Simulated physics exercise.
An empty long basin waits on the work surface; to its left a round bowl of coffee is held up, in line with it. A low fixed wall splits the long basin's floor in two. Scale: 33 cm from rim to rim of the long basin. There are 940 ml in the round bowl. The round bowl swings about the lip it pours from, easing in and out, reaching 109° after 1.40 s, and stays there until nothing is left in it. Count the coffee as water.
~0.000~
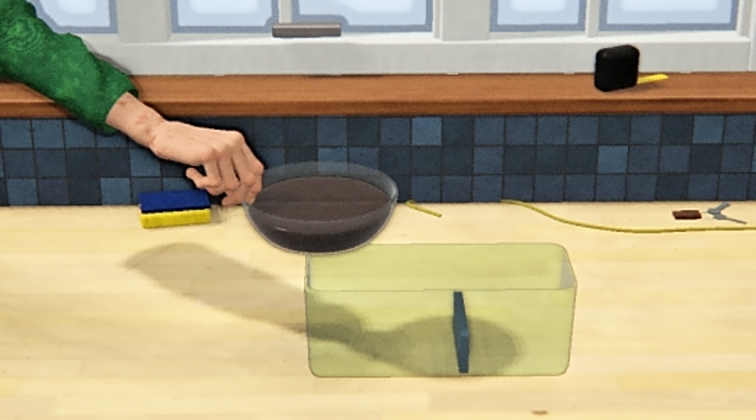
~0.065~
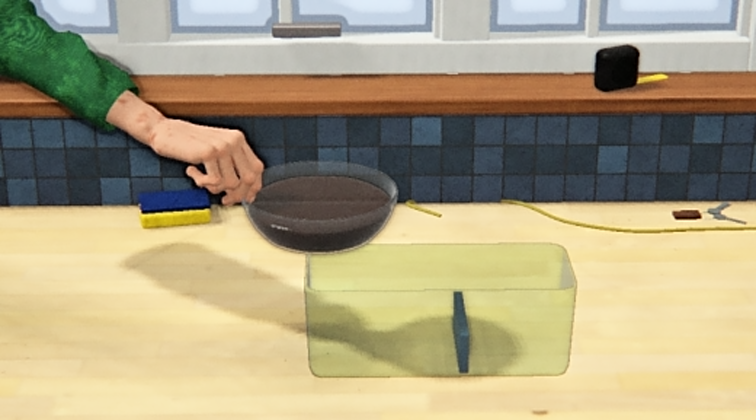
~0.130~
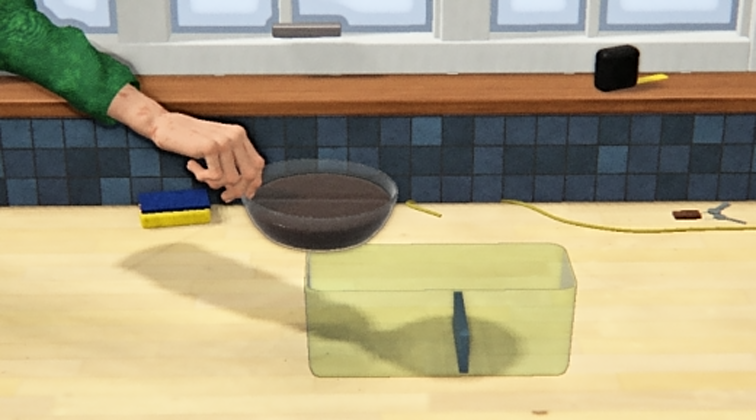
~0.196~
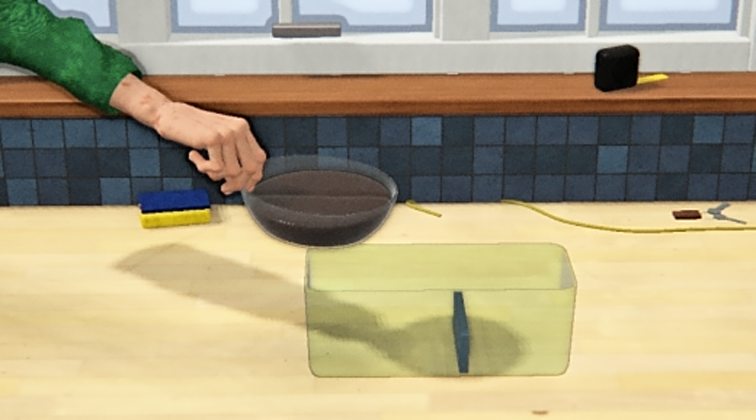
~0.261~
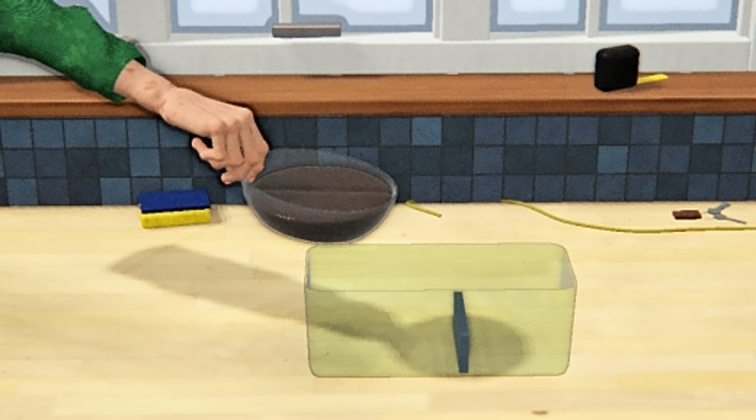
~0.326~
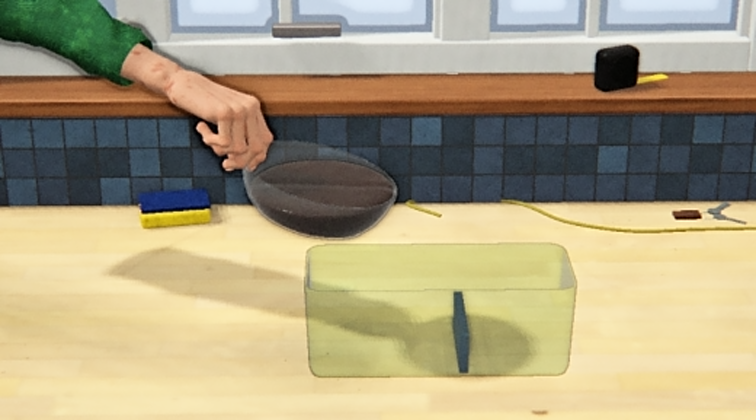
To begin with, a hand in a green sleeve holds a round see-through bowl of dark liquid level, above and to the left of an empty yellowish basin on a wooden worktop. The hand then lifts the bowl's left side, slowly at first and then more noticeably, leaning it gently rightward.
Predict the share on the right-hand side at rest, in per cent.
The far part has some 77 per cent.
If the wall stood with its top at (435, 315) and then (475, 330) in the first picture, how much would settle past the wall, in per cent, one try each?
First 90, then 50 per cent.
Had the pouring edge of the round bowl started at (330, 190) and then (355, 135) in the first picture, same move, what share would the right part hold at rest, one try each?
In turn about 5 and 45 per cent.
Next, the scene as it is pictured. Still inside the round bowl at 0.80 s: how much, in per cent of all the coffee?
Near 32 in a hundred.
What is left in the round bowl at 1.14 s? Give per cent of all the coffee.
About 0 per cent.
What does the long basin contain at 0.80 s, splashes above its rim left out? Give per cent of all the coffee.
About 24 per cent.
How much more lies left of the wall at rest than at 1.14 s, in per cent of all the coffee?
Near 4 in a hundred.
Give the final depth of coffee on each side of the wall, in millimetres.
Some 8 mm on the left and 46 mm on the right.
After 0.80 s the tilt is 66° and 32 per cent is still to pour, 7 is left of the wall and 18 right of it.
After 1.14 s the tilt is 100° and 0 per cent is still to pour, 15 is left of the wall and 77 right of it.
After 1.51 s the tilt is 109° and 0 per cent is still to pour, 18 is left of the wall and 78 right of it.
After 1.90 s the tilt is 109° and 0 per cent is still to pour, 19 is left of the wall and 77 right of it.
In the end 19 per cent lies left of the wall, 77 right of it and 4 outside.
